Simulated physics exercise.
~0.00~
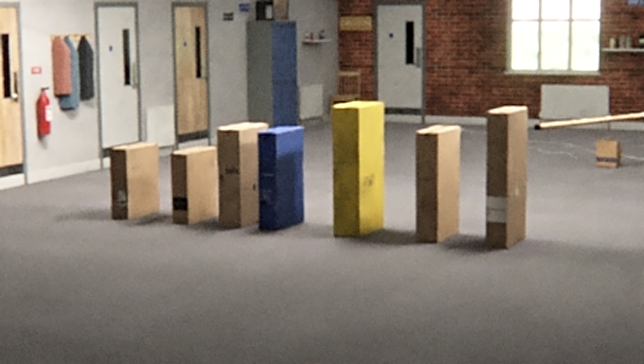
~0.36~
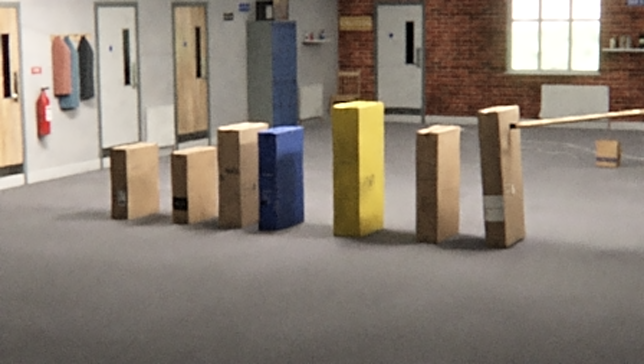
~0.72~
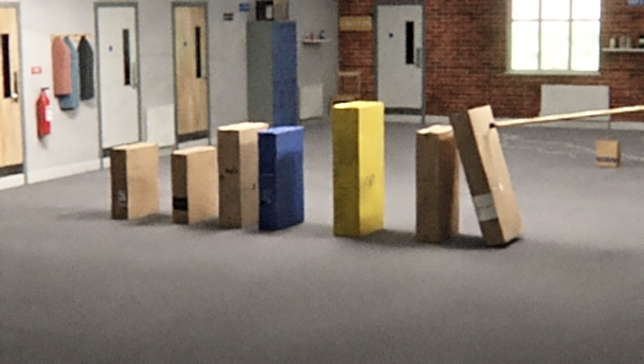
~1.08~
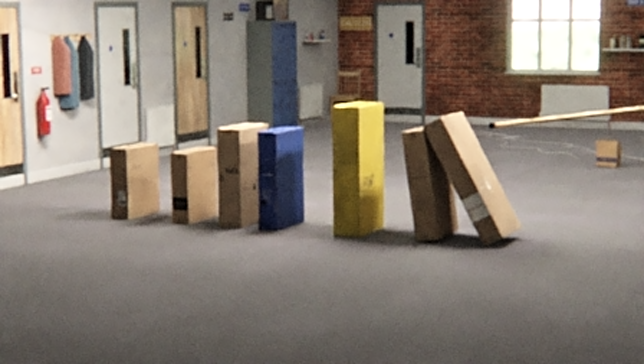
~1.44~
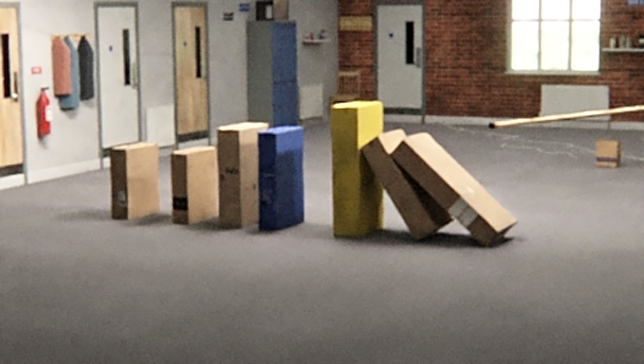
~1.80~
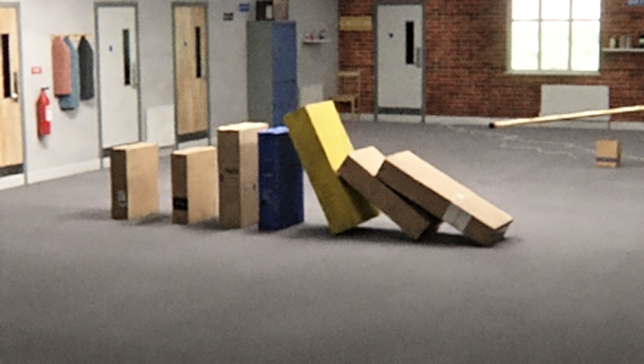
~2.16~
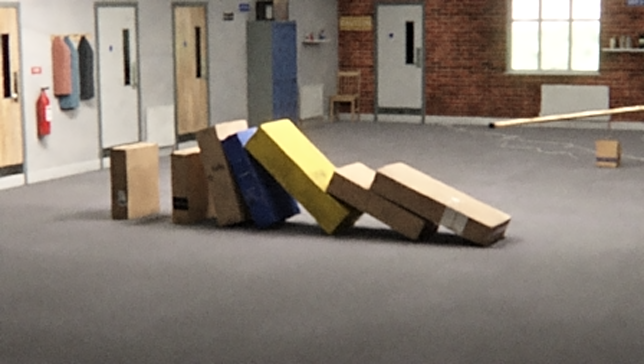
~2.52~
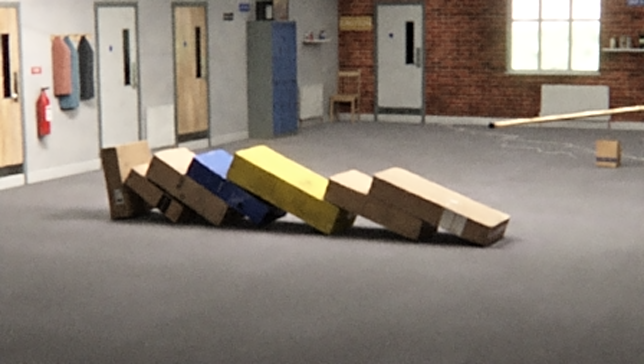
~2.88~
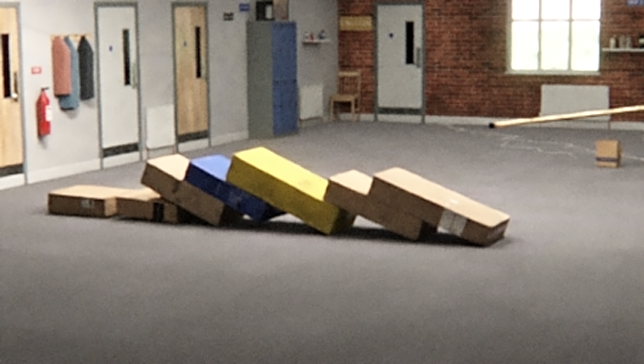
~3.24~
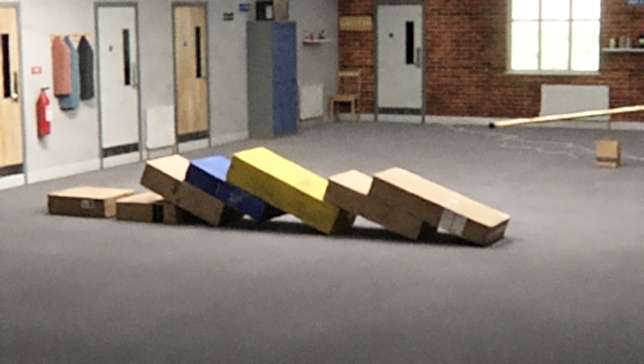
In a grey-floored hall with doors along the left wall and a brick wall at the back, seven tall cartons stand in a row, one blue, one yellow and the rest brown. A pole reaches in from the right and pushes the rightmost carton, which tips left against its neighbour. The pole stops while the two lean into the yellow carton, and it topples into the blue one. The fall carries on through the remaining brown cartons until the leftmost drops flat. All lie still, most slanting over one another, with none left standing.
